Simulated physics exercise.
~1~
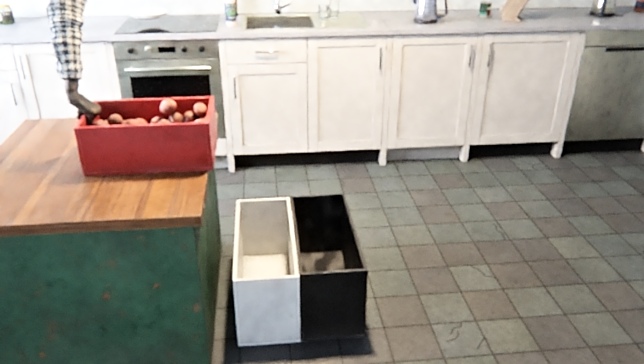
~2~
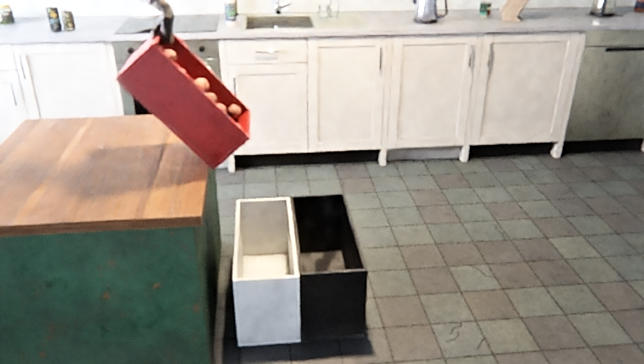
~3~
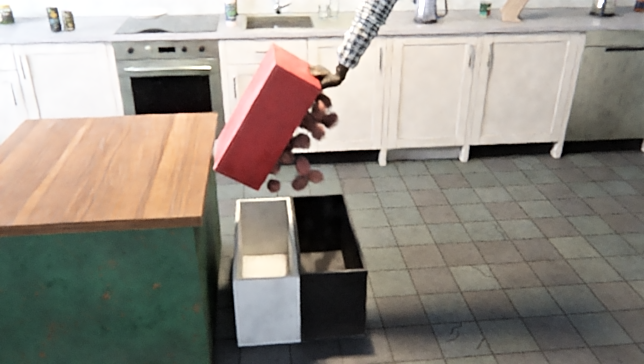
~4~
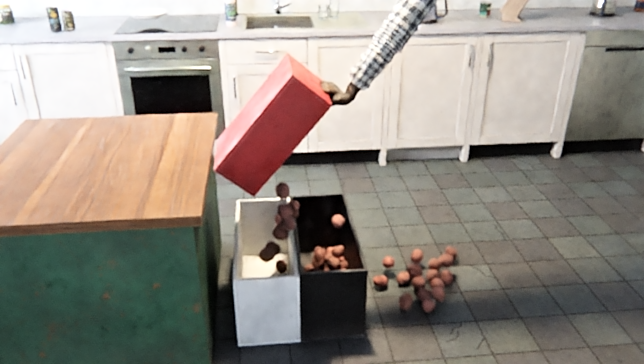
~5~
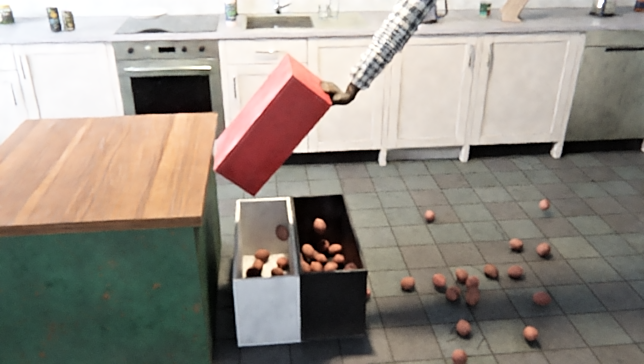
A hand tips a red crate, spilling potatoes into two boxes and across the floor.
